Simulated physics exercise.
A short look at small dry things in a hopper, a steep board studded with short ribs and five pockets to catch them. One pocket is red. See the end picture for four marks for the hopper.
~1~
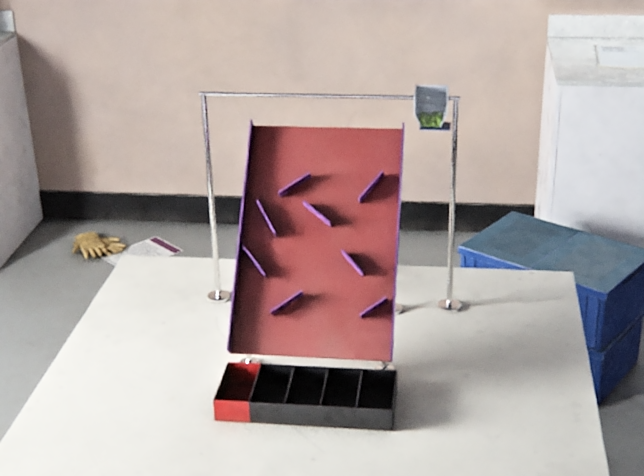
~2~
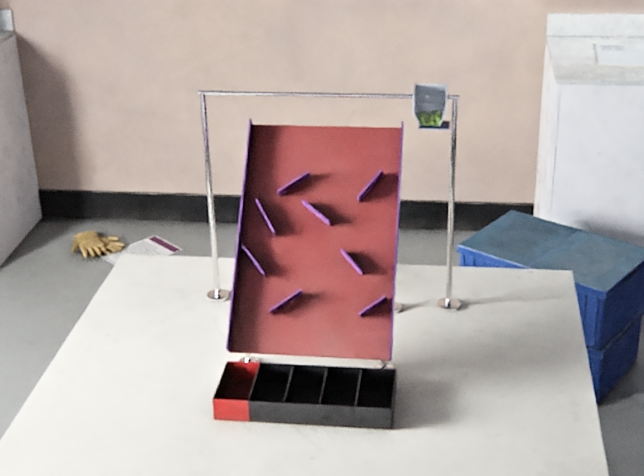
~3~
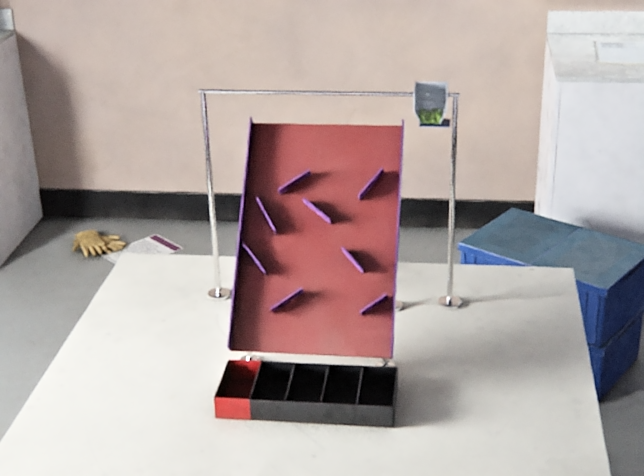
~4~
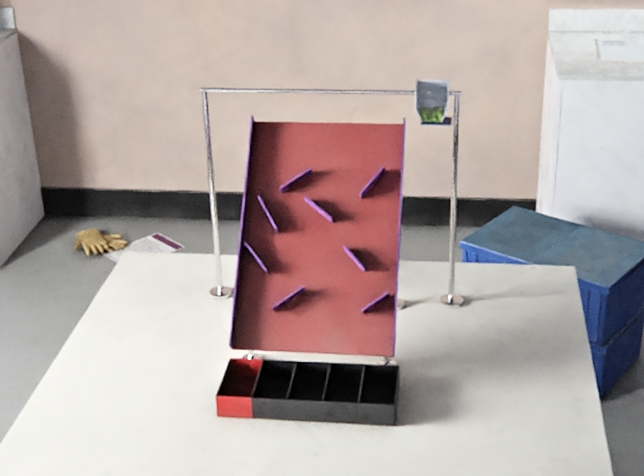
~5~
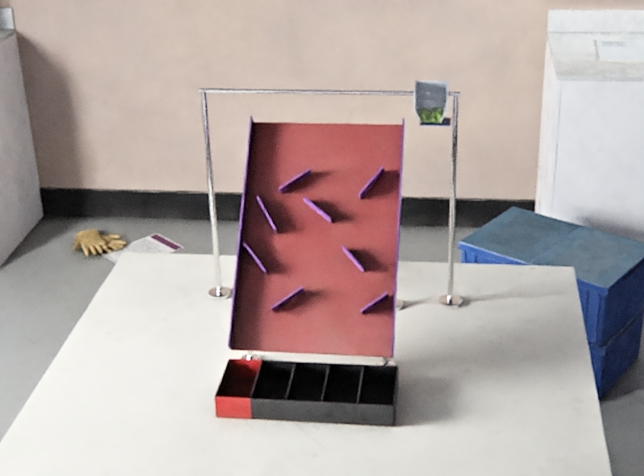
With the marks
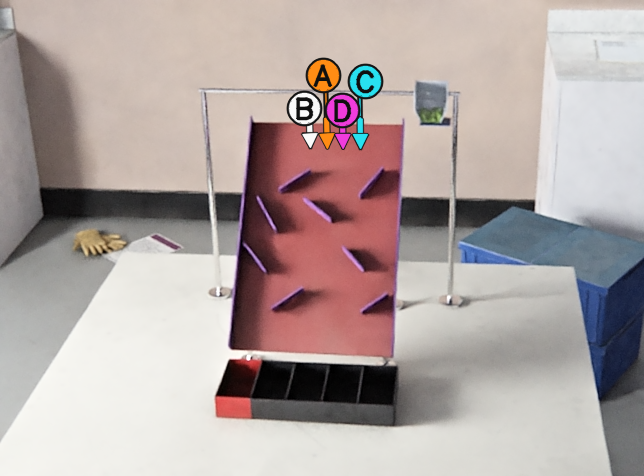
On a white table, a ribbed red board stands above five pockets, and nothing moves.
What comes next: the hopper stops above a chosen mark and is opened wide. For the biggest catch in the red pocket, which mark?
Use mark B.
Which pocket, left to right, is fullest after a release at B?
The first from the left.
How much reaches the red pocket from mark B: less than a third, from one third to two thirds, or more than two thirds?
Mark B gives from one third to two thirds.
On the marked copy, mark A meets the board at (327, 143); mark B meets the board at (310, 142); mark C meets the board at (360, 143); mark D meets the board at (342, 143).
Choosing A, a small share in the red pocket, the bulk in other pockets.
Choosing B, close to two thirds in the red pocket, close to a third in other pockets.
Choosing C, only a few in the red pocket, all but a few in other pockets, only a few outside the box.
Choosing D, only a few in the red pocket, all but a few in other pockets, only a few outside the box.
